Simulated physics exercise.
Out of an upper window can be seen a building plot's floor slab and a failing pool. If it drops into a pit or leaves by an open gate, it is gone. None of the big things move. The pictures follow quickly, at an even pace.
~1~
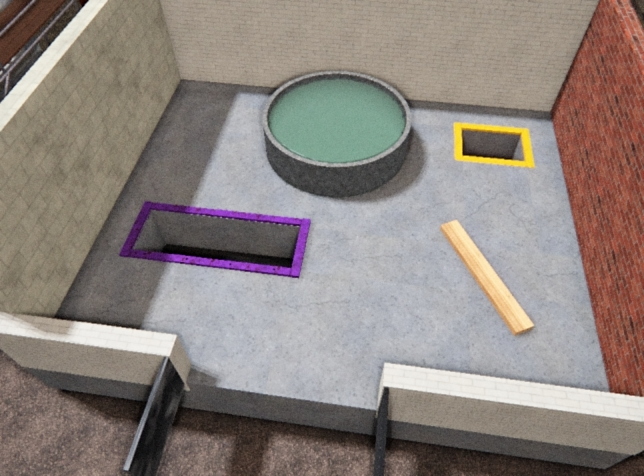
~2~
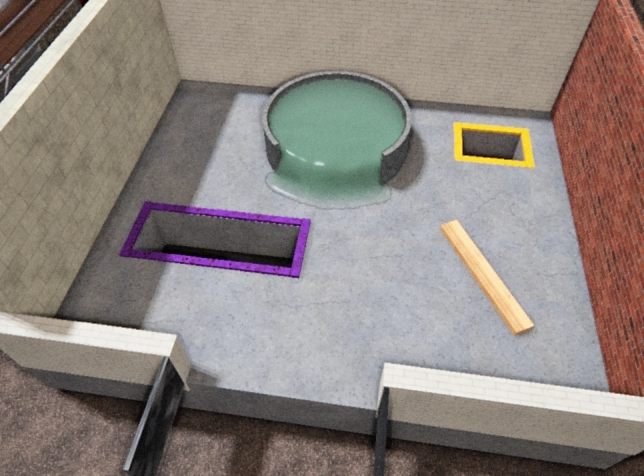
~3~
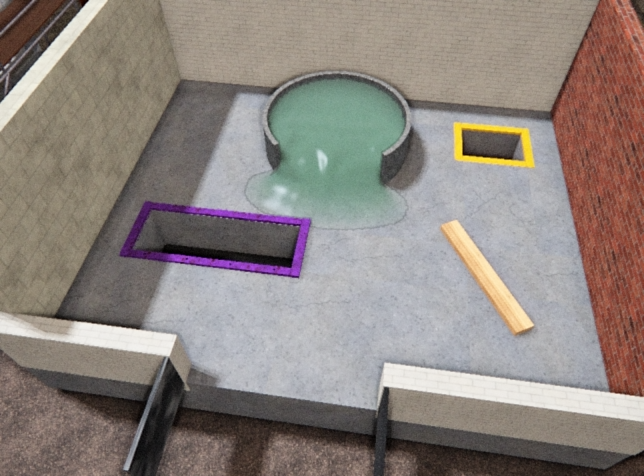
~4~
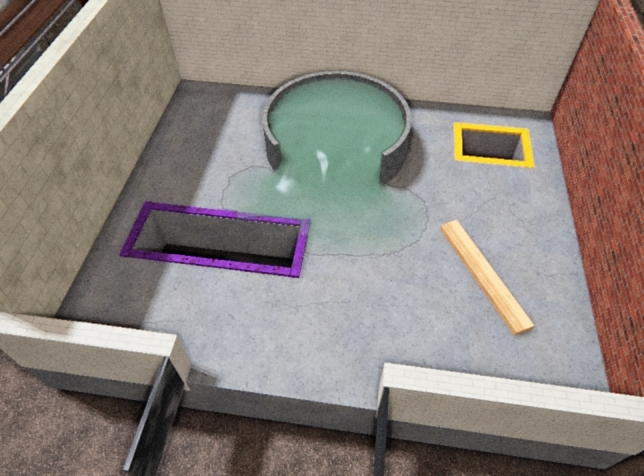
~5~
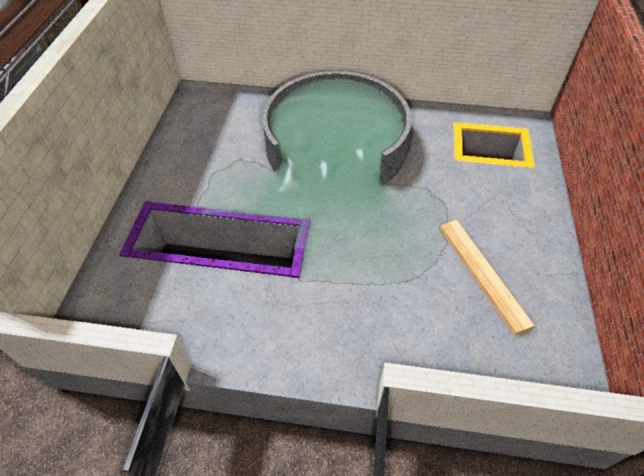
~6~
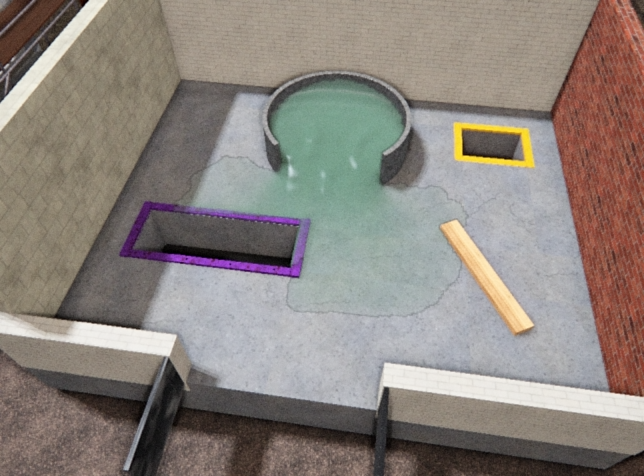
A walled grey floor slab on a building plot, seen from high above through an unmoving view, holds a round, dark-rimmed pool of green water near the back wall. A purple-edged rectangular pit lies at left, a smaller yellow-edged one at back right, and a wooden plank at right. The pool's front opens, and water pours out, spreading forward and sideways past the purple edging and towards the plank.
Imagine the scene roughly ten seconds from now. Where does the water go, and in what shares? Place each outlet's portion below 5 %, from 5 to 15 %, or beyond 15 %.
Outcome: The gate will be a major outlet past fifteen per cent; the purple pit will be a major outlet past fifteen per cent; the yellow pit will be a middling outlet at five to fifteen per cent.
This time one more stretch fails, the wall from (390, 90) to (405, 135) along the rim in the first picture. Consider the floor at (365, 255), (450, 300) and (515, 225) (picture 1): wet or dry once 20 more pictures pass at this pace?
First spot spared, second spot spared, third spot submerged.
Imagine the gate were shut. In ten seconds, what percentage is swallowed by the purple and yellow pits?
Result, %: Purple = 30; yellow = 10.
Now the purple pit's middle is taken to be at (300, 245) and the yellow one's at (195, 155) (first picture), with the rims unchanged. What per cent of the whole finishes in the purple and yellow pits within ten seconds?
Purple 60%, yellow 4%.
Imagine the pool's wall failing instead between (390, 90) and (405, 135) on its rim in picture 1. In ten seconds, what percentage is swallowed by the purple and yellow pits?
For purple it's about 0 per cent, and for yellow about 50 per cent.
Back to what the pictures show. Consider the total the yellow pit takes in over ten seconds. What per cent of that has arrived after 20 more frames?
Around 0 in a hundred.
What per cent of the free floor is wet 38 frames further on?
I'd estimate some 65 per cent.
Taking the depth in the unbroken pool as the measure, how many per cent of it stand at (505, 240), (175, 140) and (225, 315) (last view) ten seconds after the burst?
Roughly 4, 4 and 2 per cent, in turn.
A moment on, water covers 30 % of the floor; the gate 1 %, the purple pit 10 %, the yellow pit 0 %.
Next, water covers 35 % of the floor; the gate 7 %, the purple pit 17 %, the yellow pit 0 %.
Then, water covers 45 % of the floor; the gate 16 %, the purple pit 22 %, the yellow pit 0 %.
Later, water covers 65 % of the floor; the gate 23 %, the purple pit 24 %, the yellow pit 2 %.
In the end, water covers 85 % of the floor; the gate 27 %, the purple pit 25 %, the yellow pit 7 %.
